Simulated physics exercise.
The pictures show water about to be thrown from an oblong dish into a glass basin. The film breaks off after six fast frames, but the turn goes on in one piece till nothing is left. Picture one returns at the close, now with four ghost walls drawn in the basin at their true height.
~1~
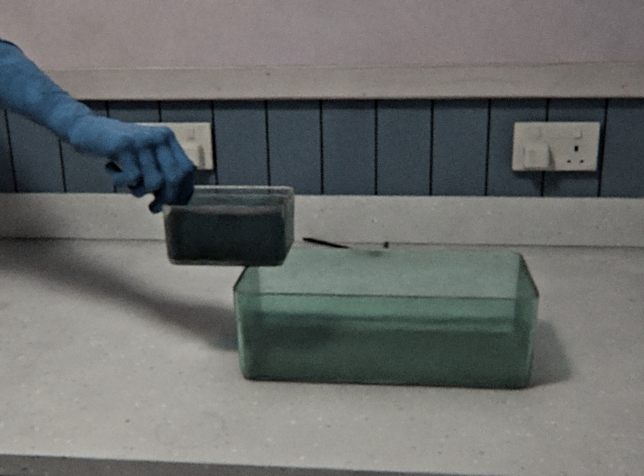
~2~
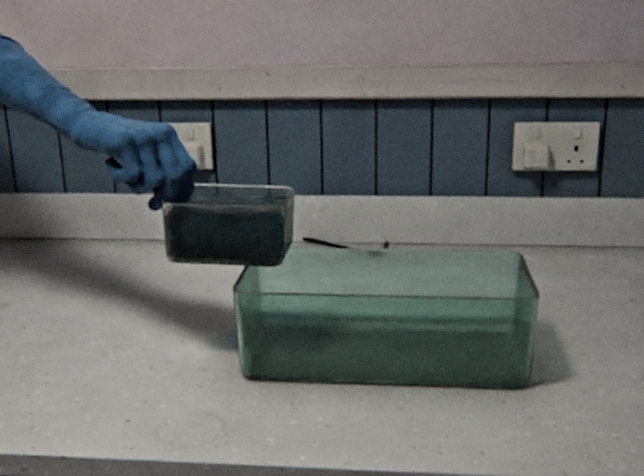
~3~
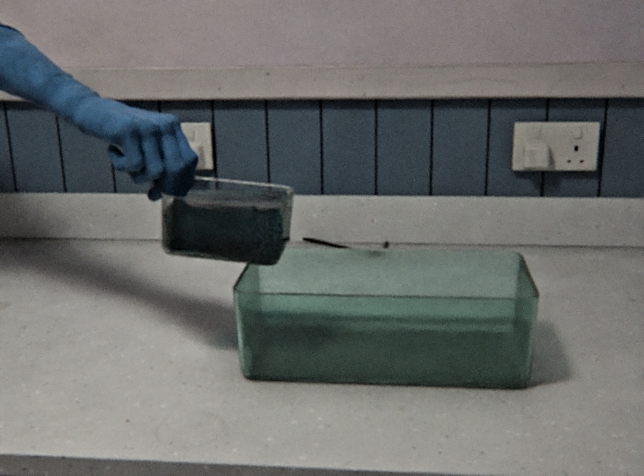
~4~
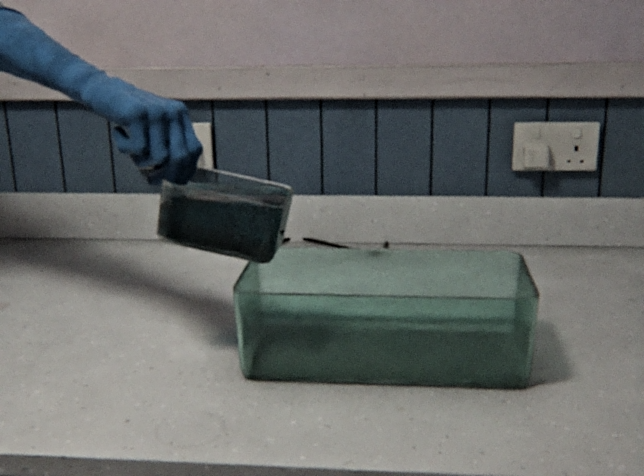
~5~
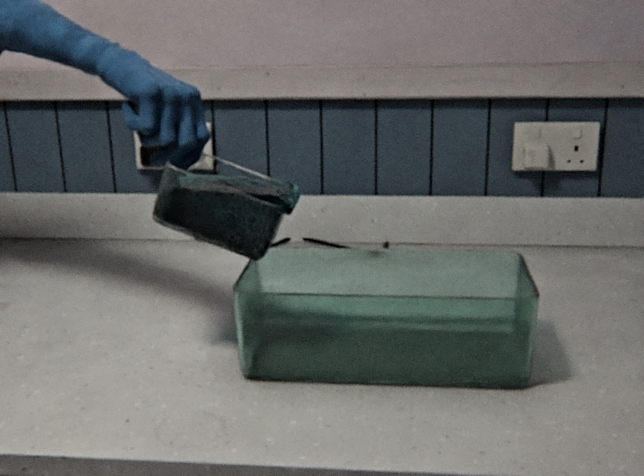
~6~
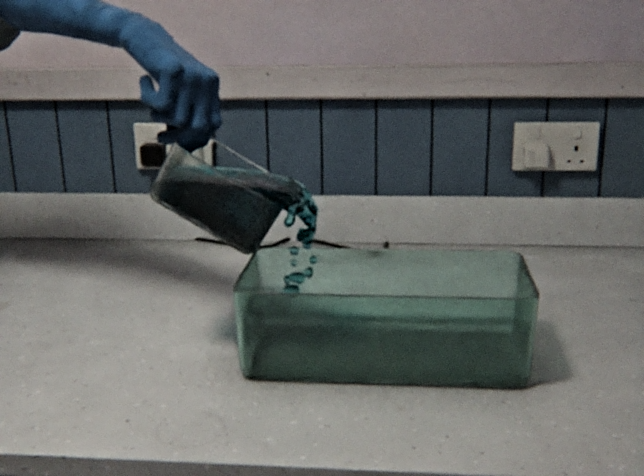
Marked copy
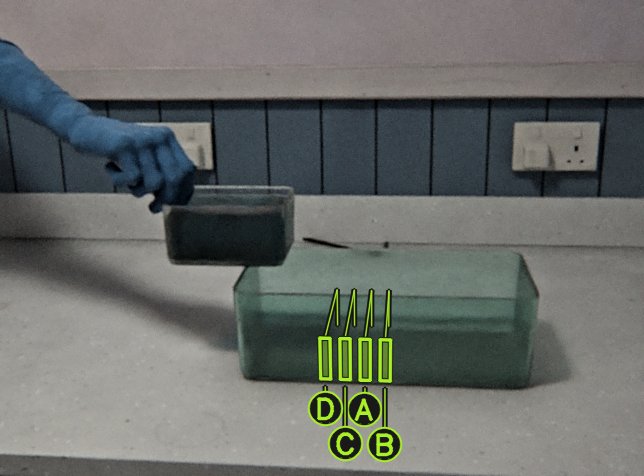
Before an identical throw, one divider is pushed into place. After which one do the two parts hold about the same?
Slot A does it best.
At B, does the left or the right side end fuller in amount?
The left one.
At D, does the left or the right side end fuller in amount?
The right side.
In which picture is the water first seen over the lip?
Picture 5.
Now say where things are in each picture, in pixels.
Upright, lip at (287, 196); basin from (241, 375) to (530, 384); nothing has left yet.
Upright, lip at (287, 196); nothing has left yet.
Tipped about 6°, lip at (287, 196); nothing has left yet.
Tipped about 12°, lip at (287, 196); nothing has left yet.
Tipped about 21°, lip at (287, 196); water is over the lip, down to (291, 206).
Tipped about 31°, lip at (287, 196); water is over the lip, down to (310, 267).
On the marked copy, A at (364, 387); B at (384, 388); C at (345, 387); D at (325, 386).
Choosing A, about 51 % ends left of the wall and 48 % right of it.
Choosing B, about 91 % ends left of the wall and 9 % right of it.
Choosing C, about 24 % ends left of the wall and 75 % right of it.
Choosing D, about 5 % ends left of the wall and 94 % right of it.
